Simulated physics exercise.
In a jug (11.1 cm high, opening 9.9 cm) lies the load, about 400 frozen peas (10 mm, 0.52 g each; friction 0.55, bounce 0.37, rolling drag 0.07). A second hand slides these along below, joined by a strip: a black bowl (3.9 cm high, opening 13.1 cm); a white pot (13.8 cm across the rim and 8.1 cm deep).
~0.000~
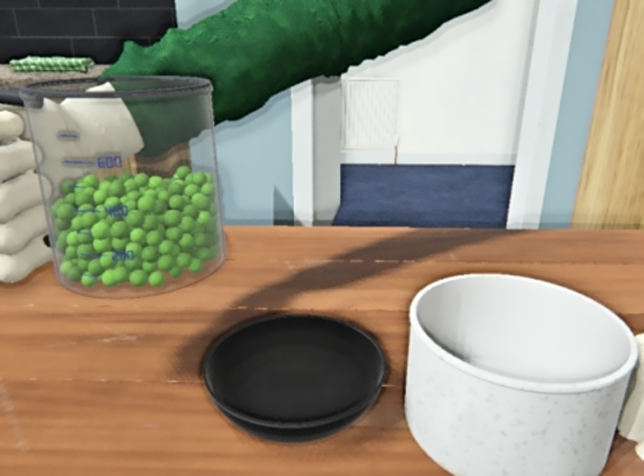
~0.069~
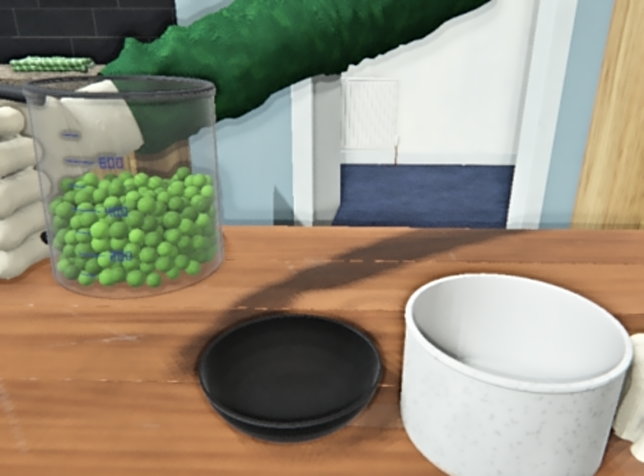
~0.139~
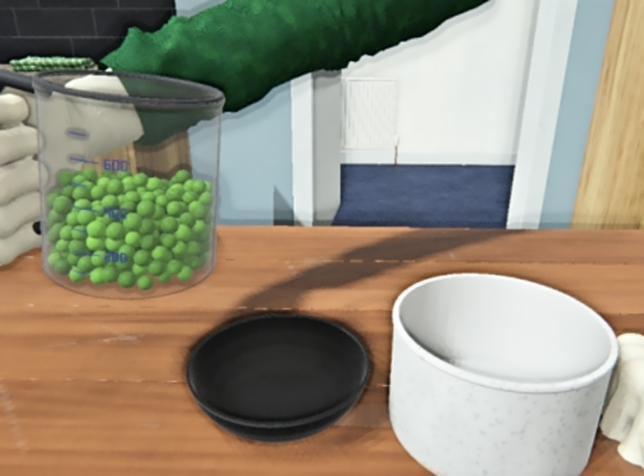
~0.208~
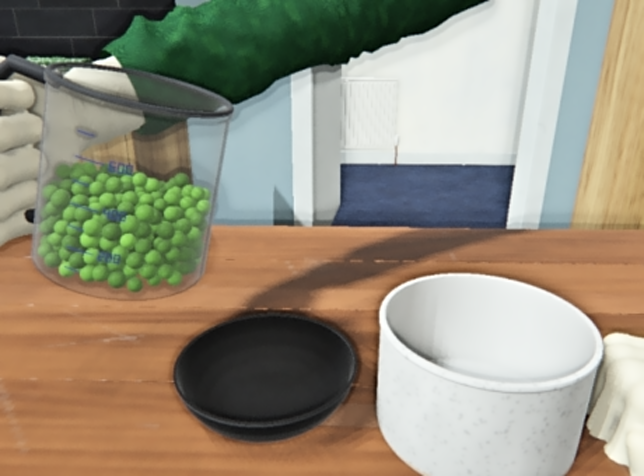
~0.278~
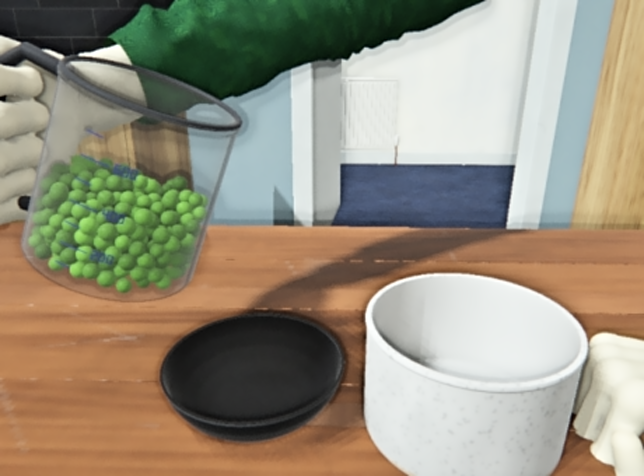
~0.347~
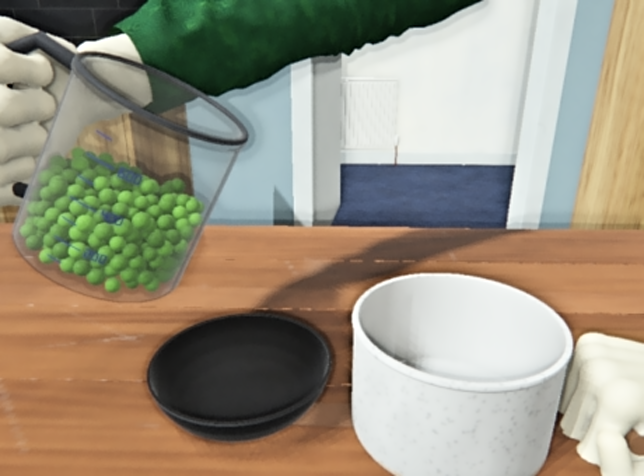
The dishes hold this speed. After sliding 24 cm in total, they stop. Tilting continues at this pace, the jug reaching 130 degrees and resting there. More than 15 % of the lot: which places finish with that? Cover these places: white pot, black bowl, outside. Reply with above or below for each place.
White pot: Above, black bowl: Below, outside: Below.
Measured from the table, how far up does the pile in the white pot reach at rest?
I'd say somewhere near 5.0 centimetres up.
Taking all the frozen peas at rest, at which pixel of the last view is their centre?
At about (199, 392).
After 0.91 s, tilt 86 degrees; jug 100 %; middle of all pieces on or above the table near (102, 200).
After 1.38 s, tilt 130 degrees; jug 40 %, white pot 60 %; middle of all pieces on or above the table near (210, 316).
After 1.82 s, tilt 130 degrees; white pot 100 %; middle of all pieces on or above the table near (198, 391).
After 2.23 s, tilt 130 degrees; white pot 100 %; middle of all pieces on or above the table near (194, 392).
In the end, at 2.4 s, black bowl 0 %, outside 0 %, jug 0 %, white pot 100 %.
